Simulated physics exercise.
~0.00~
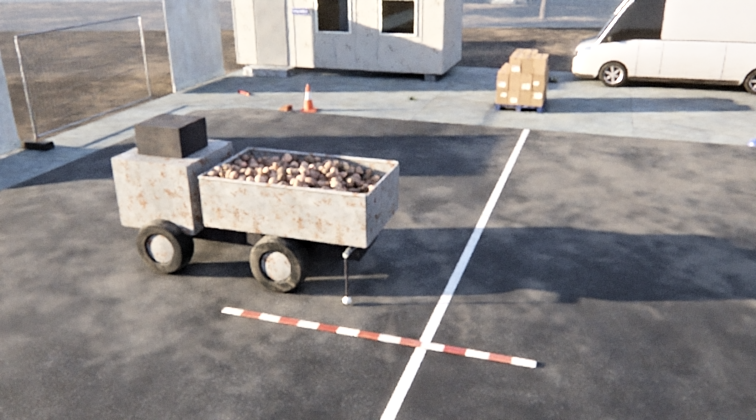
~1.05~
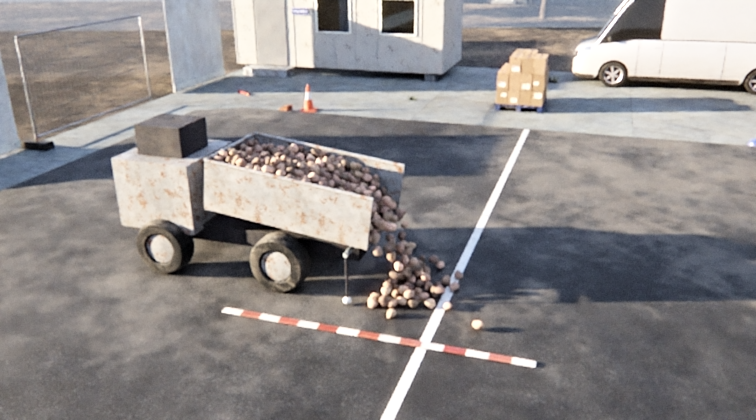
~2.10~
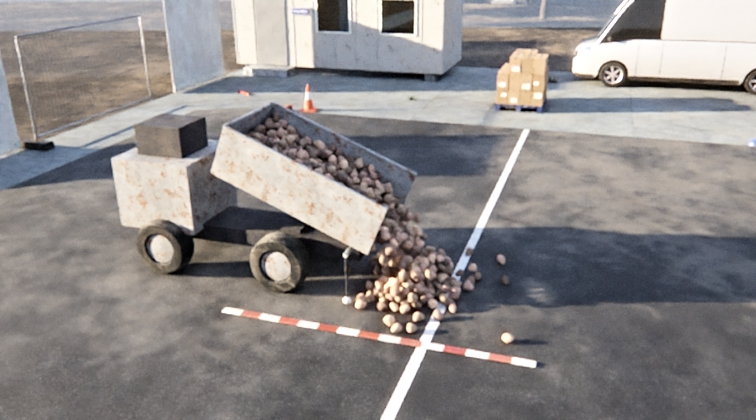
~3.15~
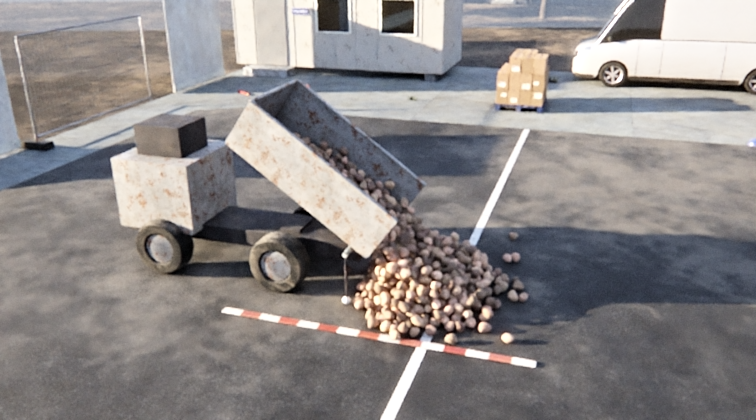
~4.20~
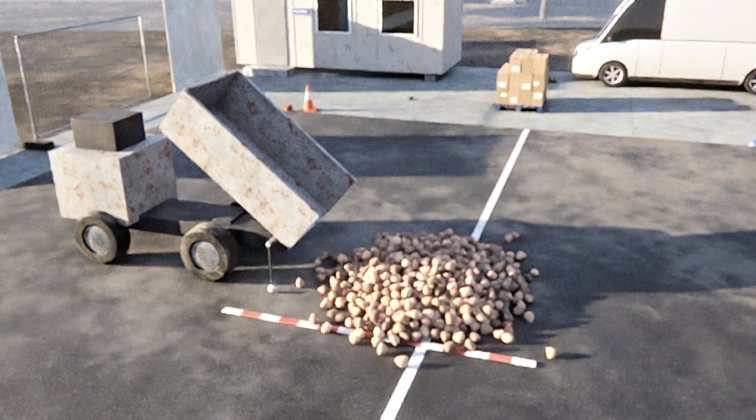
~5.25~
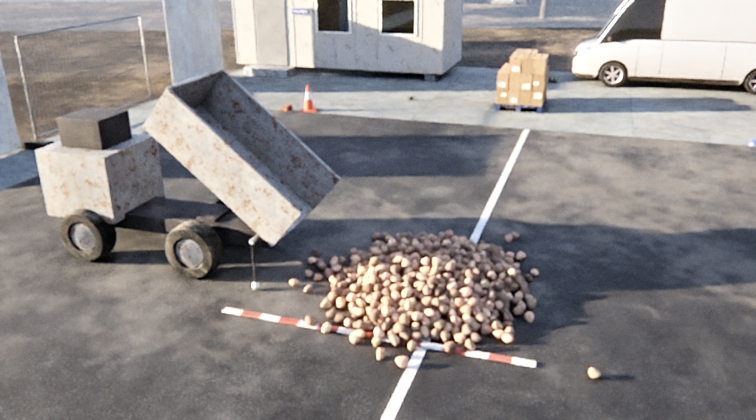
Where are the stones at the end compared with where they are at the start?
At the start the stones are loaded in the truck's body, while at the end they lie in a broad heap on the ground, lower and farther to the right, spread across the white line.
